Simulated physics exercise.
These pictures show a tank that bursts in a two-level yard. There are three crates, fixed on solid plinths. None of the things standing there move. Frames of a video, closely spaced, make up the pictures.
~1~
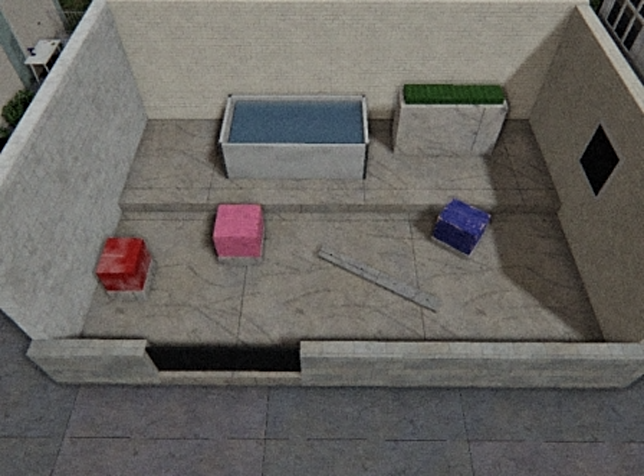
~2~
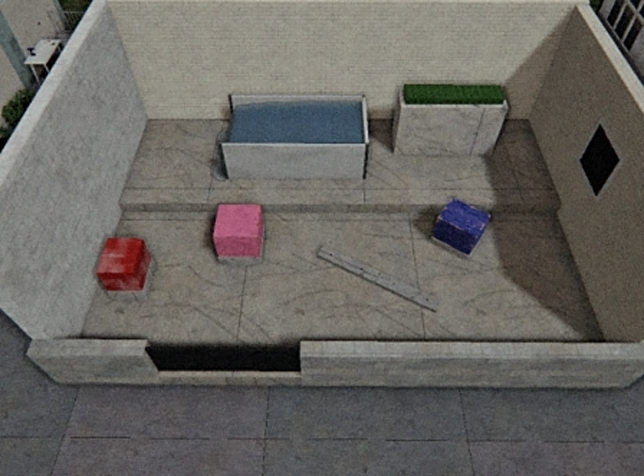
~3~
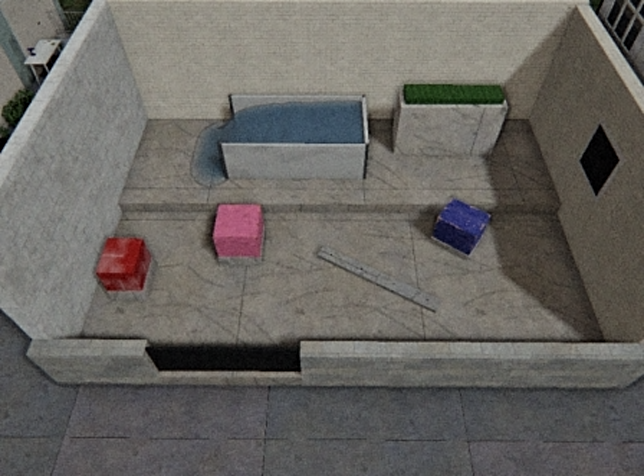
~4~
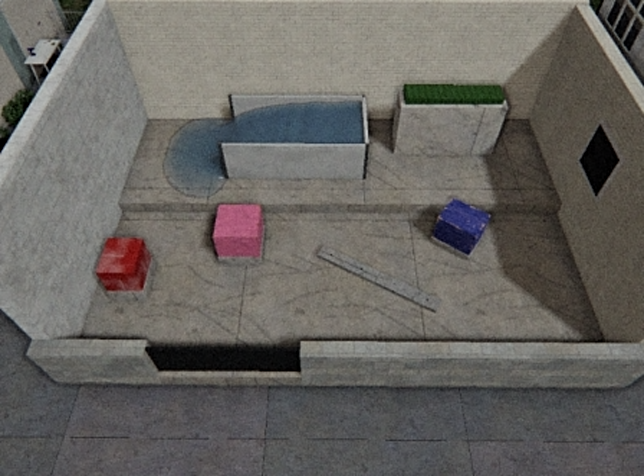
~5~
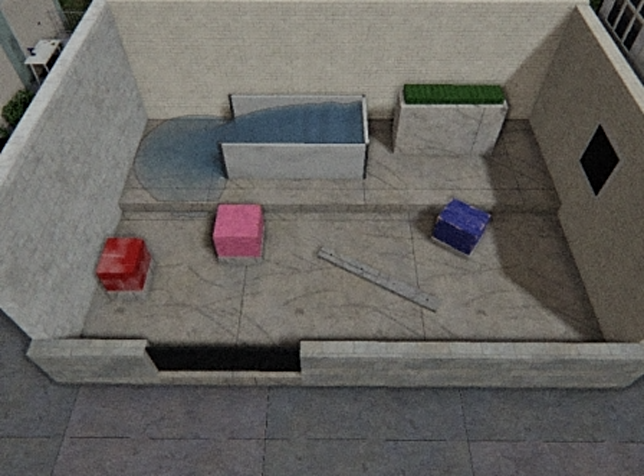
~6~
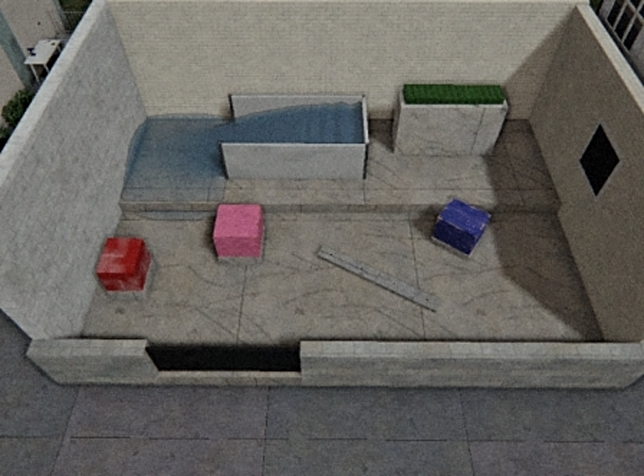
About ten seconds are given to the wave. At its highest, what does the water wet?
Pink crate: Remains dry. Blue crate: Becomes wet. Red crate: Becomes wet.
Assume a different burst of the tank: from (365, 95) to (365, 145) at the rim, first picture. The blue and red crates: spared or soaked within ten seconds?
Blue gets drenched; red stays untouched.
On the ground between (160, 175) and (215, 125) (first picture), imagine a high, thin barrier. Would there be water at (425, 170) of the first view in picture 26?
At that place: Clear.
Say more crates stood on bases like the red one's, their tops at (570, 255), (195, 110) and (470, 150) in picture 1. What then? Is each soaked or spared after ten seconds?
Well, the first one stays clear of it, the next one gets caught, and the final one stays clear of it.
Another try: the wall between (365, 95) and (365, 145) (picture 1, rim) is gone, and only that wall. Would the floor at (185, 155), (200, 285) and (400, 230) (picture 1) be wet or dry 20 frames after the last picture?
The first point is unwetted, the second unwetted, the third swamped.
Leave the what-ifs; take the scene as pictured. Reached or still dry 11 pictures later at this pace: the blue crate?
Crate blue - clear of the front.
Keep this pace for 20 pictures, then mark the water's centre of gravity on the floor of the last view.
It is around (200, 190).
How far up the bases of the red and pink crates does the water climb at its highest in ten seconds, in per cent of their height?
The first reaches around 150 in a hundred, the second around 80.
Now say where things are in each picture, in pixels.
In the first picture, still water in the water tank at (295, 123).
In the second picture, water pours out at (231, 143) and has run to a hidden place.
In the third picture, water pours out at (232, 144) and has run to (218, 124).
In the fourth picture, water pours out at (232, 145) and has run to (187, 126).
In the fifth picture, water pours out at (232, 146) and has run to (141, 150).
In the sixth picture, the front is at (123, 192), out from the gap at (232, 146).
A moment on, water covers 15 % of the floor; the pink crate not reached, the blue crate not reached, the red crate water round its plinth.
Next, water covers 20 % of the floor; the pink crate not reached, the blue crate not reached, the red crate water round its plinth.
Then, water covers 40 % of the floor; the pink crate water round its plinth, the blue crate not reached, the red crate water round its plinth.
Later, water covers 75 % of the floor; the pink crate water round its plinth, the blue crate not reached, the red crate water round its plinth.
In the end, water covers 85 % of the floor; the pink crate stayed above the water, the blue crate was topped, the red crate was topped.
